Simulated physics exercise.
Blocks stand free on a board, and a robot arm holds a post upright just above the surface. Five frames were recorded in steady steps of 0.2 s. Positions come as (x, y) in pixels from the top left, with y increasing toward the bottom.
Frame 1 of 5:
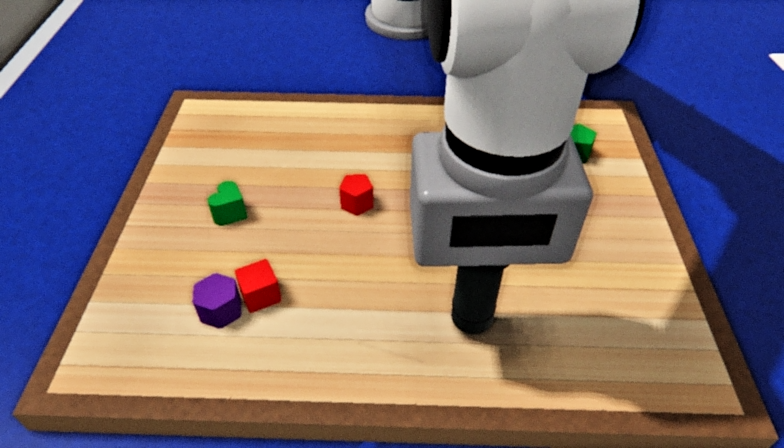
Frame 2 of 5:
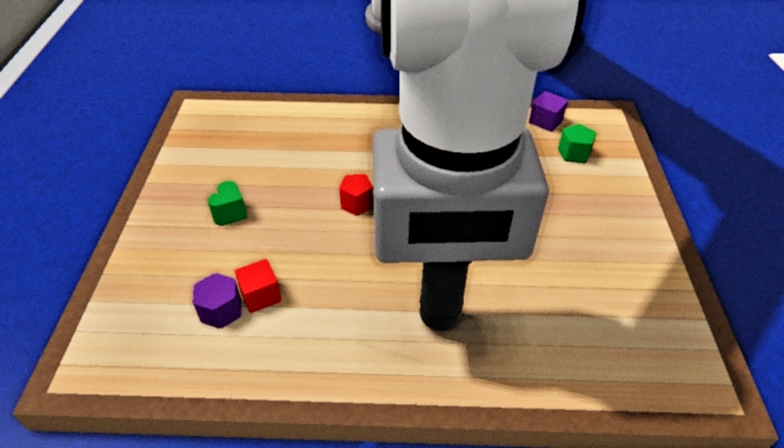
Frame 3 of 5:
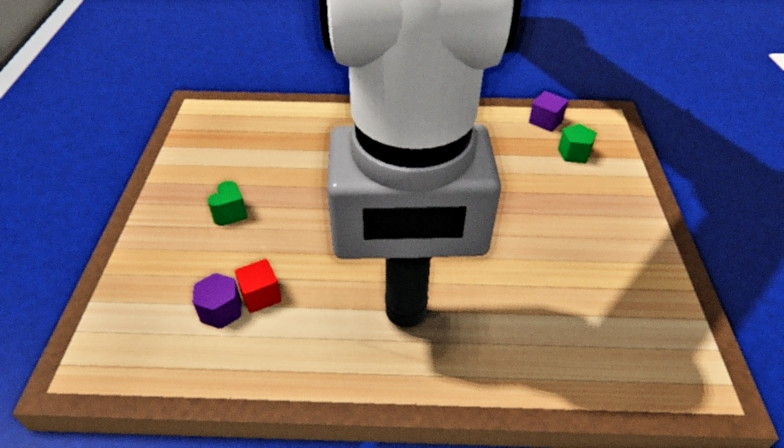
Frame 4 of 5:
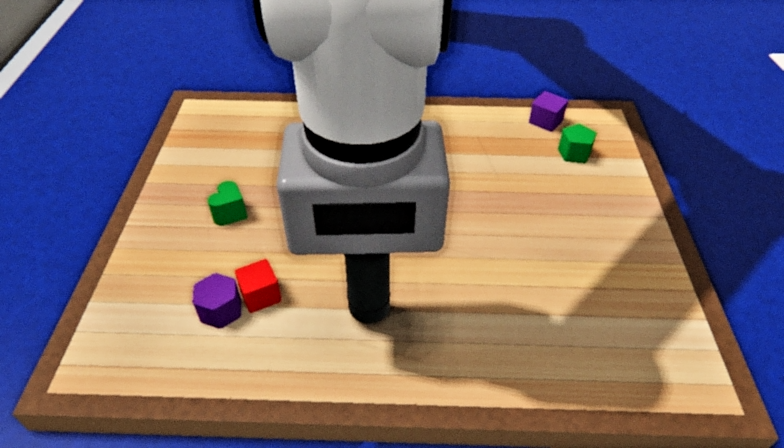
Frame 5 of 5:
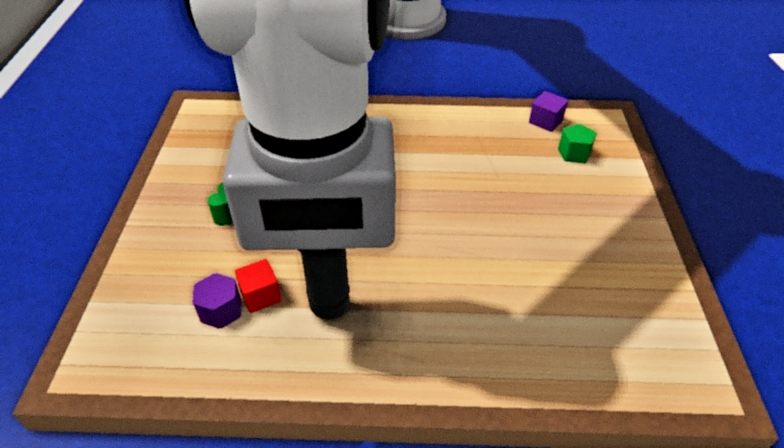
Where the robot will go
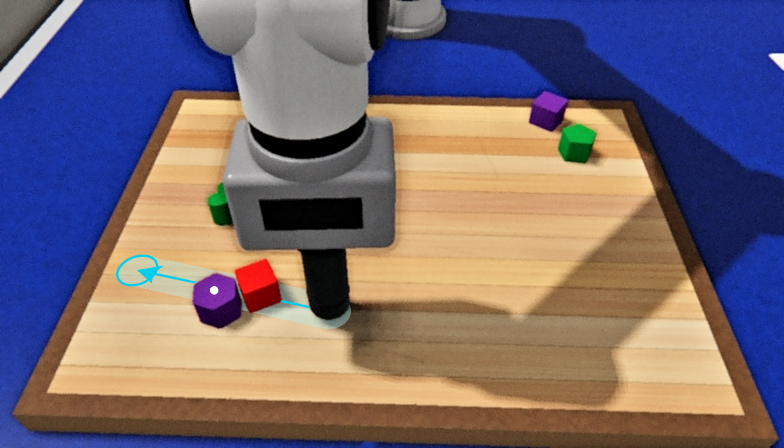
On a wooden board, a robot arm moves its black post left toward a red block.
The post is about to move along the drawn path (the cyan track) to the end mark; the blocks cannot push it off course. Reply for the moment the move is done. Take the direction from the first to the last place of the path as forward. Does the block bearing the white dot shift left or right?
Answer: Left.
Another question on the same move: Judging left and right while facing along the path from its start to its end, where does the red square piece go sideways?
The right.
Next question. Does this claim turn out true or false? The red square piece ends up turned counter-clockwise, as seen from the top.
False
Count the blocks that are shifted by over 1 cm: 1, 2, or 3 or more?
Looking at the path, I think two of the blocks end up more than 1 cm away.
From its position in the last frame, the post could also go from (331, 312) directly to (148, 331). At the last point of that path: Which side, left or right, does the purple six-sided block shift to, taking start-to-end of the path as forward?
To the right.
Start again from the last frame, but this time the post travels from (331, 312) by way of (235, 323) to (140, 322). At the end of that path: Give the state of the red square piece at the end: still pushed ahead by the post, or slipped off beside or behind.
Looking at the end of the path, the red square piece has slipped free of the post.
Path on the board, from (331, 312) to (137, 270); the dot is on the purple six-sided block.
On the path given first. One third of the way, post (261, 289); purple six-sided block (190, 293), turned 40° anticlockwise; red square piece (222, 263), turned 15° clockwise.
Two thirds of the way, post (196, 276); purple six-sided block (179, 297), turned 65° anticlockwise; red square piece (185, 238), turned 100° clockwise.
At the end, post (134, 262); purple six-sided block (179, 297), turned 65° anticlockwise; green heart in place; red square piece (179, 230), turned 130° clockwise.
